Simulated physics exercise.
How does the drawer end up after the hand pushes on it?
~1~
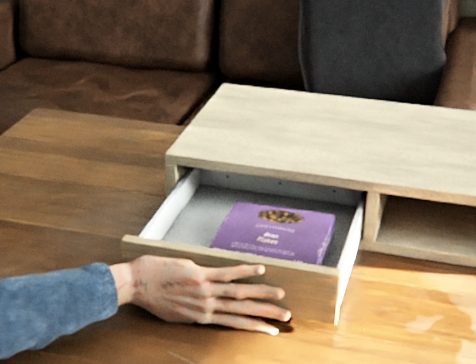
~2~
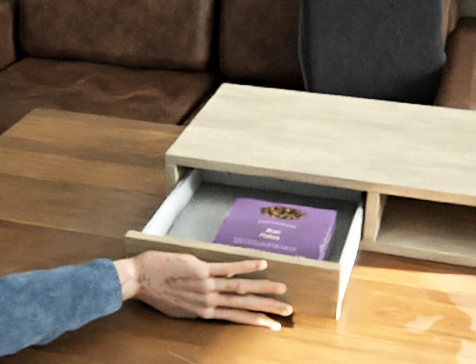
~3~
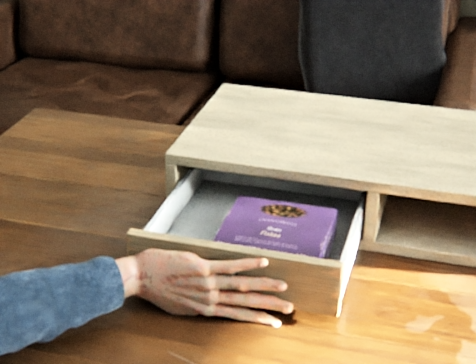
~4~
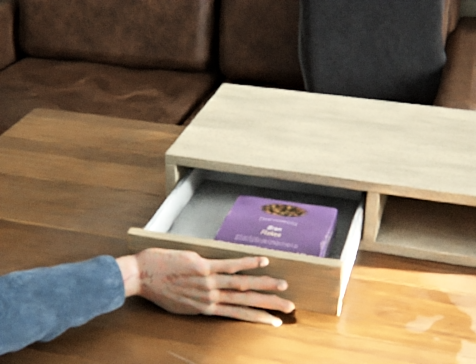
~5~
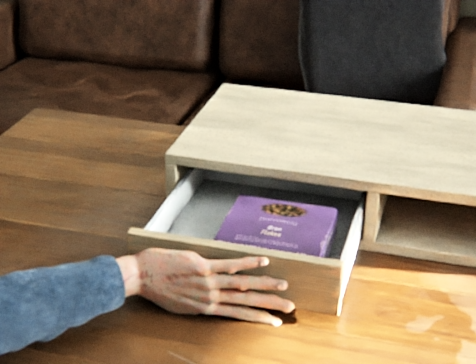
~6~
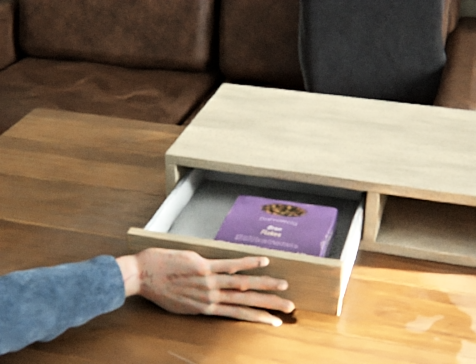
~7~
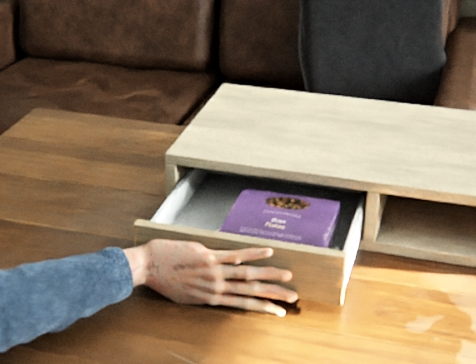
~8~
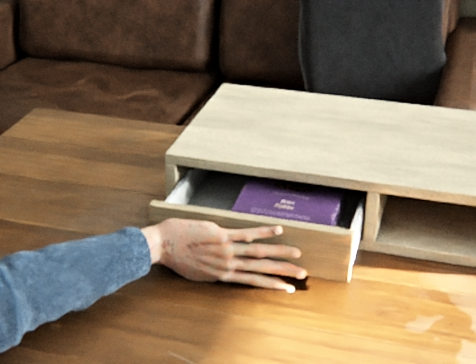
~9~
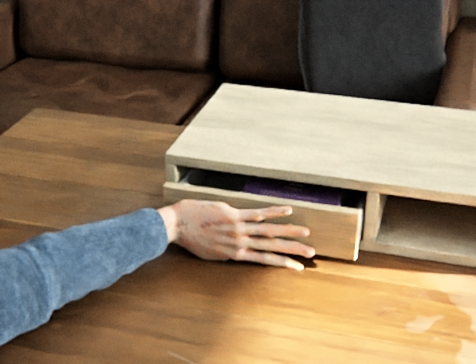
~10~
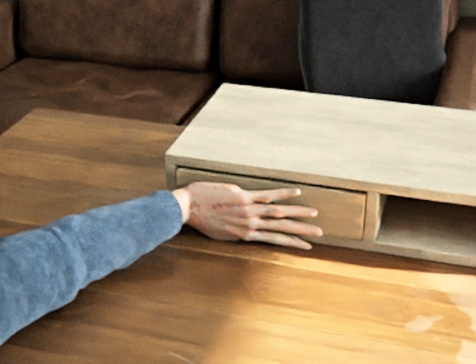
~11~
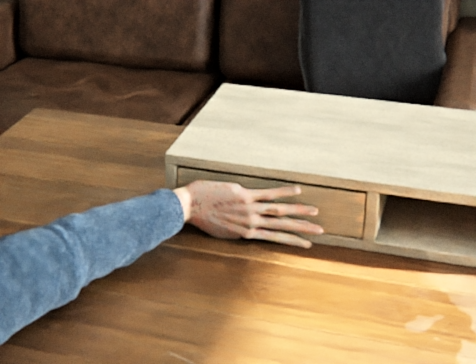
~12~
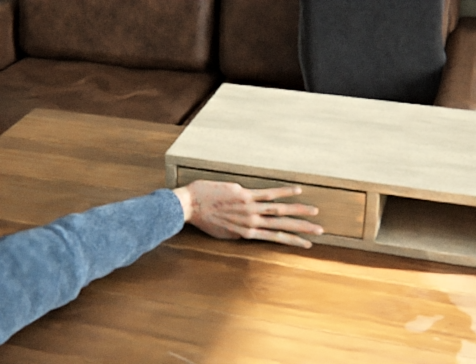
The drawer slides all the way in and sits flush with the front of the cabinet, with the purple box out of sight.
